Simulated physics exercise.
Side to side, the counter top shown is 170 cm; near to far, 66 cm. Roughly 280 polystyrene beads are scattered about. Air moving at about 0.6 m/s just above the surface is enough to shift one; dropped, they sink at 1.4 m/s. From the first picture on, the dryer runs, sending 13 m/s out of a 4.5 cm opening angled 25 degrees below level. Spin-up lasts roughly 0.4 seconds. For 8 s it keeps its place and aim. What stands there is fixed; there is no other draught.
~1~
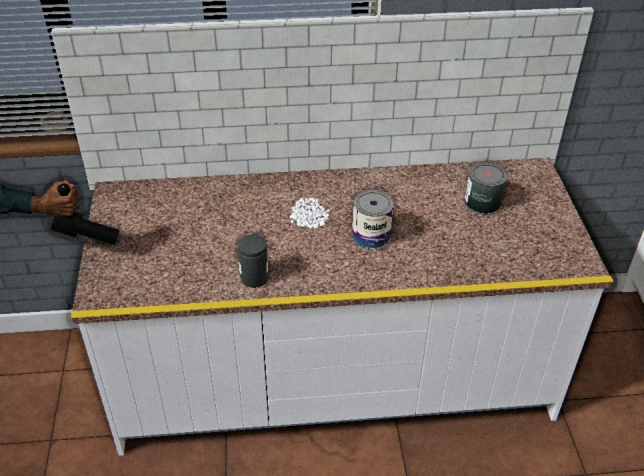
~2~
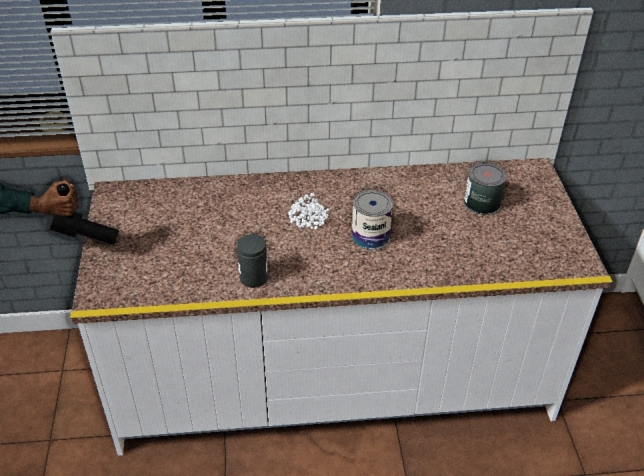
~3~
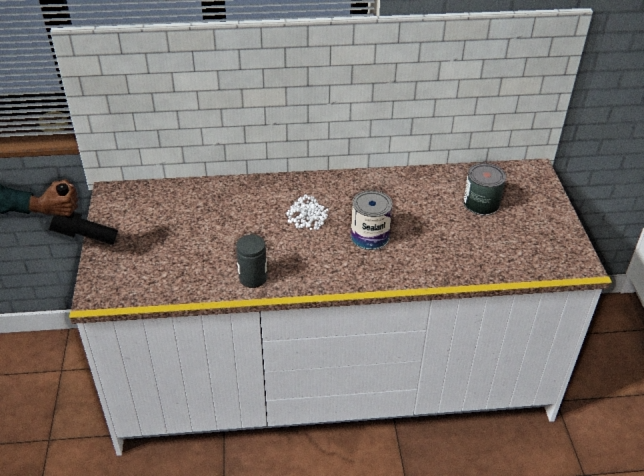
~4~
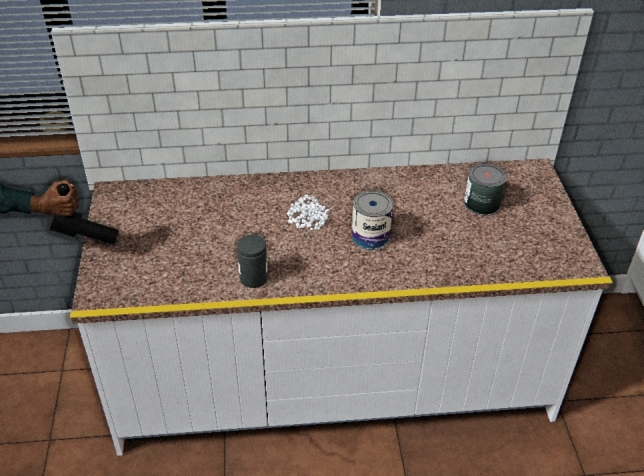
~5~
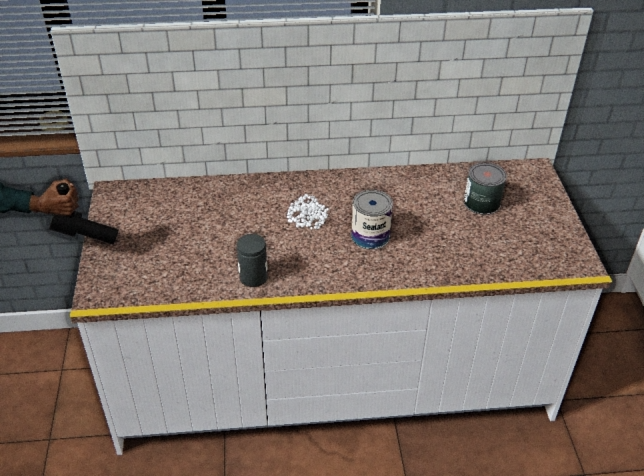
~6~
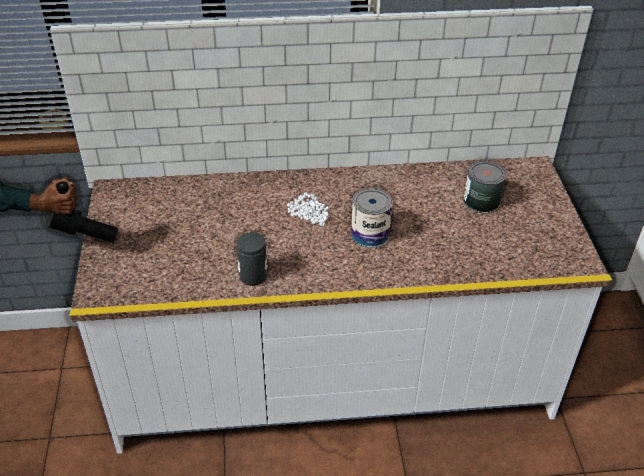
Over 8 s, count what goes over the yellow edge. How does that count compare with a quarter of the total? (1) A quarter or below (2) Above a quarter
A quarter or below.
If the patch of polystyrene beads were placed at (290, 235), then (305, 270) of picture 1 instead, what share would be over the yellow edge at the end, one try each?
About 2 and 50 in a hundred, in that order.
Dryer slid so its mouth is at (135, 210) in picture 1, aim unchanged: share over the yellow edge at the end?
I'd put it at around 0 per cent.
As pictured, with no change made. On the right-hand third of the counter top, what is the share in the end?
Share at the end: Close to 5 %.
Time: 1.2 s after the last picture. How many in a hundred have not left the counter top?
Estimate: Around 50 percent.
Then, 1.2 s after the last picture the count stands so, 0 % are over the yellow edge; the middle of those still in play is near (535, 162).
Then, 2.2 s after the last picture the count stands so, 0 % are over the yellow edge.
Then, 4.0 s after the last picture the count stands so, 0 % are over the yellow edge.
Then, 7.6 s after the last picture, at the end, 0 % are over the yellow edge.
